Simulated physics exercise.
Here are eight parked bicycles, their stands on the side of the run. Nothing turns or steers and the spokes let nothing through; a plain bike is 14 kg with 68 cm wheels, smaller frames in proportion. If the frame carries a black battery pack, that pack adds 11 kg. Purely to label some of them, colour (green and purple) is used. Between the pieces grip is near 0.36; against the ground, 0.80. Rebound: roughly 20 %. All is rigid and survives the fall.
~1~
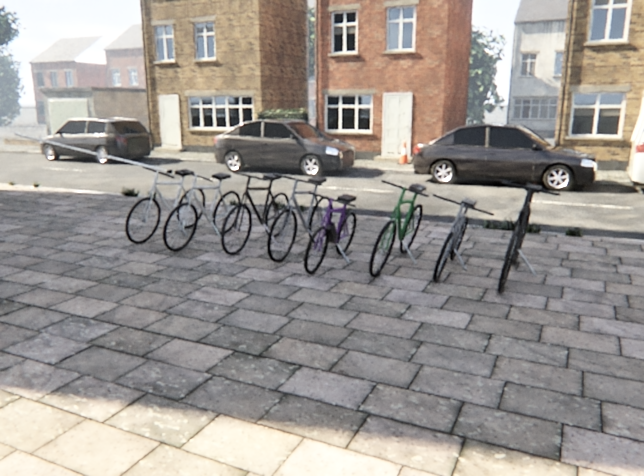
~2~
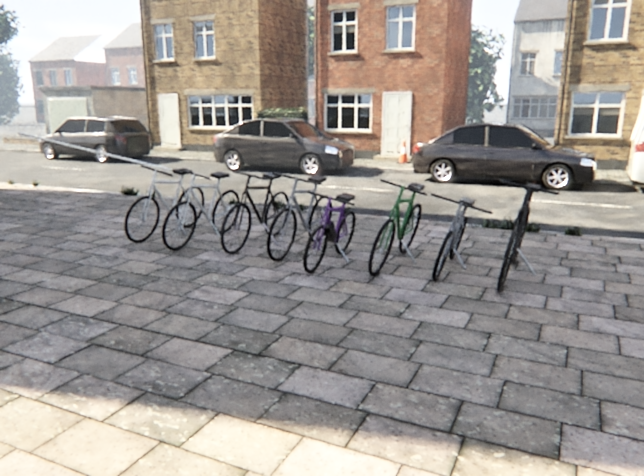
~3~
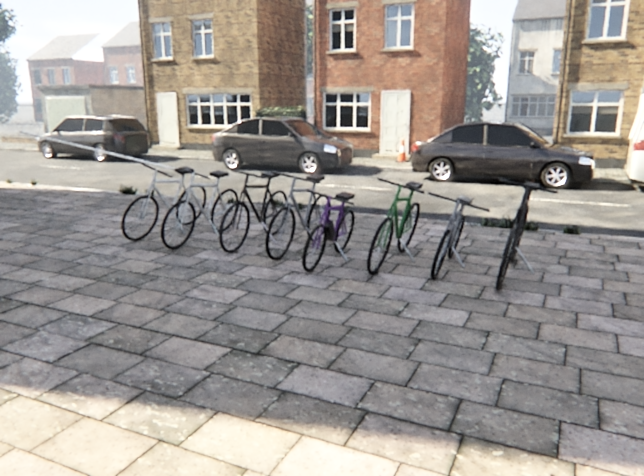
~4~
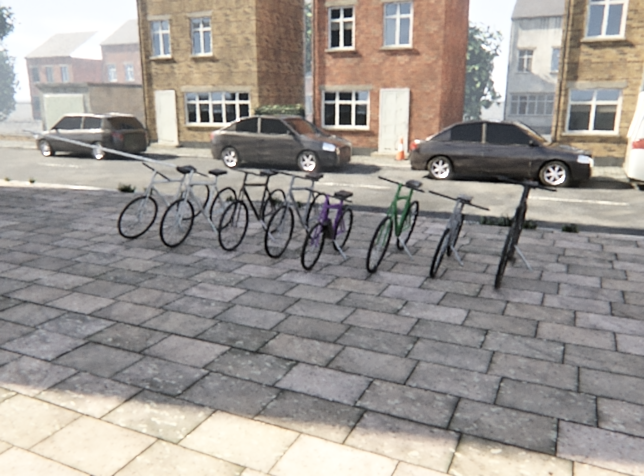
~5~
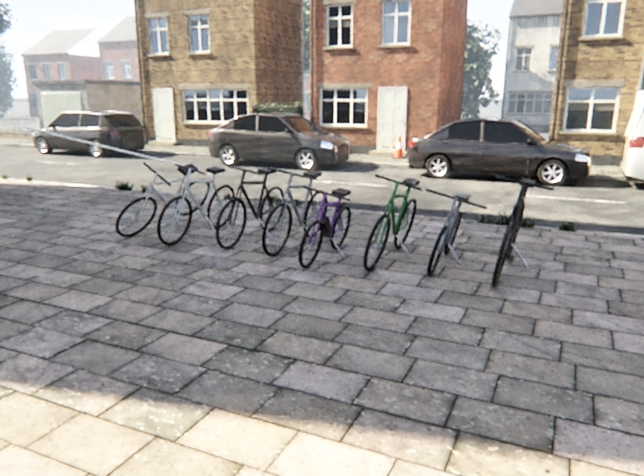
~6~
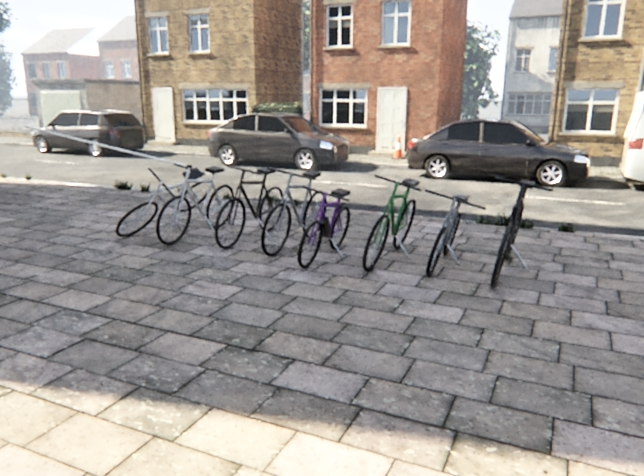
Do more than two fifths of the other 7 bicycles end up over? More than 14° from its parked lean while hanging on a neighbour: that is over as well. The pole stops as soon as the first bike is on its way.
No.
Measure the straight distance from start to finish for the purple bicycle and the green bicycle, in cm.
Distances: Purple 0, green 0 (cm).
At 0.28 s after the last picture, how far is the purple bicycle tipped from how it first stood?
Angle at that time, about 0 degrees.
Then, 0.28 s later than the last frame, none of the 7 other bicycles over, 1 disturbed.
Then, 0.66 s later than the last frame, 1 of the 7 other bicycles over.
When it is over, 1 of the 7 other bicycles over; green bicycle unmoved; purple bicycle unmoved. That is 14 per cent. Six left standing. In pixels of the last frame, middles, green bicycle near (396, 218), purple bicycle near (329, 222).
